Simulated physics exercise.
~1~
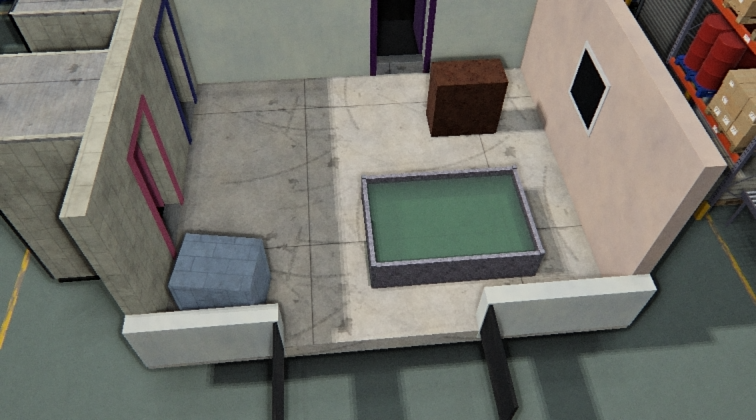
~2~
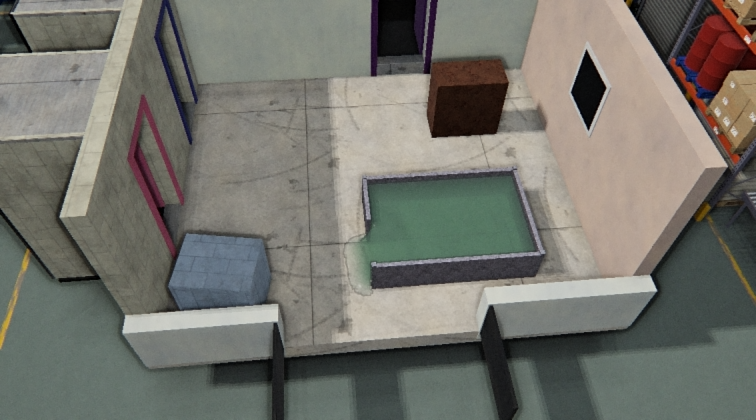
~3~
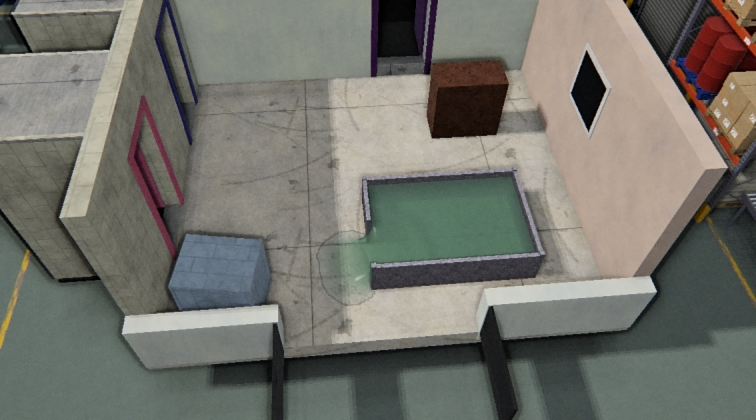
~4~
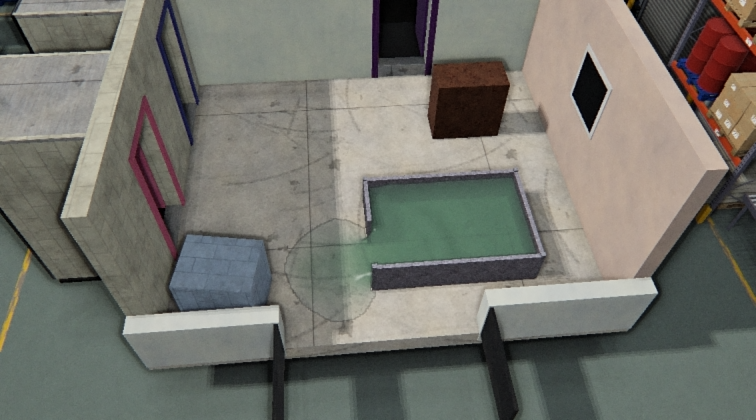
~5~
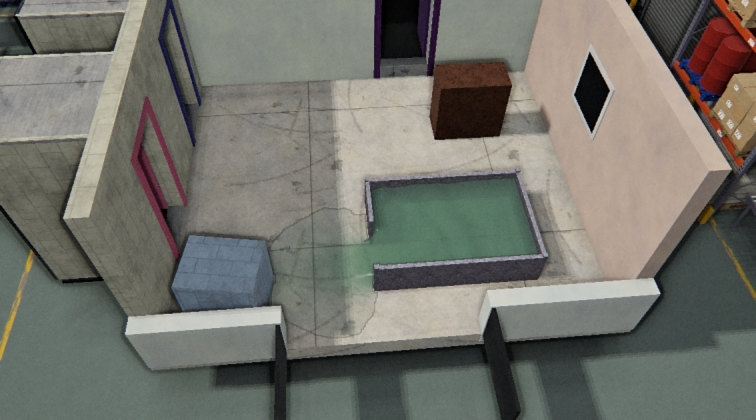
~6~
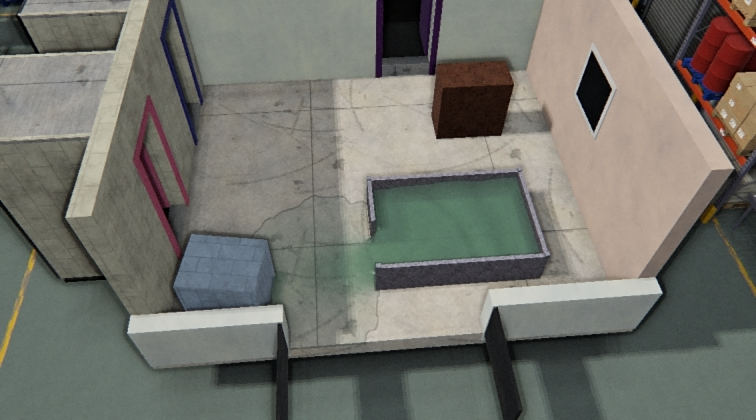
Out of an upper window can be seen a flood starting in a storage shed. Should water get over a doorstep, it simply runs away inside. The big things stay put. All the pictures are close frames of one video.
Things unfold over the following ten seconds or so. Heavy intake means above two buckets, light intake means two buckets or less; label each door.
Labels: Pink door: Heavy, purple door: Light, blue door: Light.
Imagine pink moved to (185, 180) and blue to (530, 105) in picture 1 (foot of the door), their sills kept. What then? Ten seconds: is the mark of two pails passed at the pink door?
The pink door overflows.
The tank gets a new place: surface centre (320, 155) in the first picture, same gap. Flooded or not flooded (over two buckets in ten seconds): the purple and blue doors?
The purple door misses the limit and the blue door misses the limit.
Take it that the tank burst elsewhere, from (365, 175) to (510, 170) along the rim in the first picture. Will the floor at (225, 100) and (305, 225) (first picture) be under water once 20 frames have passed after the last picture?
Soaked, then untouched.
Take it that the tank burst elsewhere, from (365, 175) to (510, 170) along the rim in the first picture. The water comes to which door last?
That is the door marked pink.
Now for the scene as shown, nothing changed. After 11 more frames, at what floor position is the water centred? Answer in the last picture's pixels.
Around pixel (391, 246).
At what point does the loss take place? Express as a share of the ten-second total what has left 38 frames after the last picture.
I'd say about 80 per cent.
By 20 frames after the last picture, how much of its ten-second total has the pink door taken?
That share would be near 65 %.
A moment on, water covers 20 % of the floor; the pink door wet at the sill, nothing in, the purple door not reached, the blue door not reached.
Next, water covers 25 % of the floor; the pink door over two buckets in, the purple door not reached, the blue door not reached.
Then, water covers 30 % of the floor; the pink door far over two buckets in, the purple door not reached, the blue door wet at the sill, nothing in.
Later, water covers 40 % of the floor; the pink door far over two buckets in, the purple door not reached, the blue door wet at the sill, nothing in.
In the end, water covers 70 % of the floor; the pink door far over two buckets in, the purple door wet at the sill, nothing in, the blue door under two buckets in.
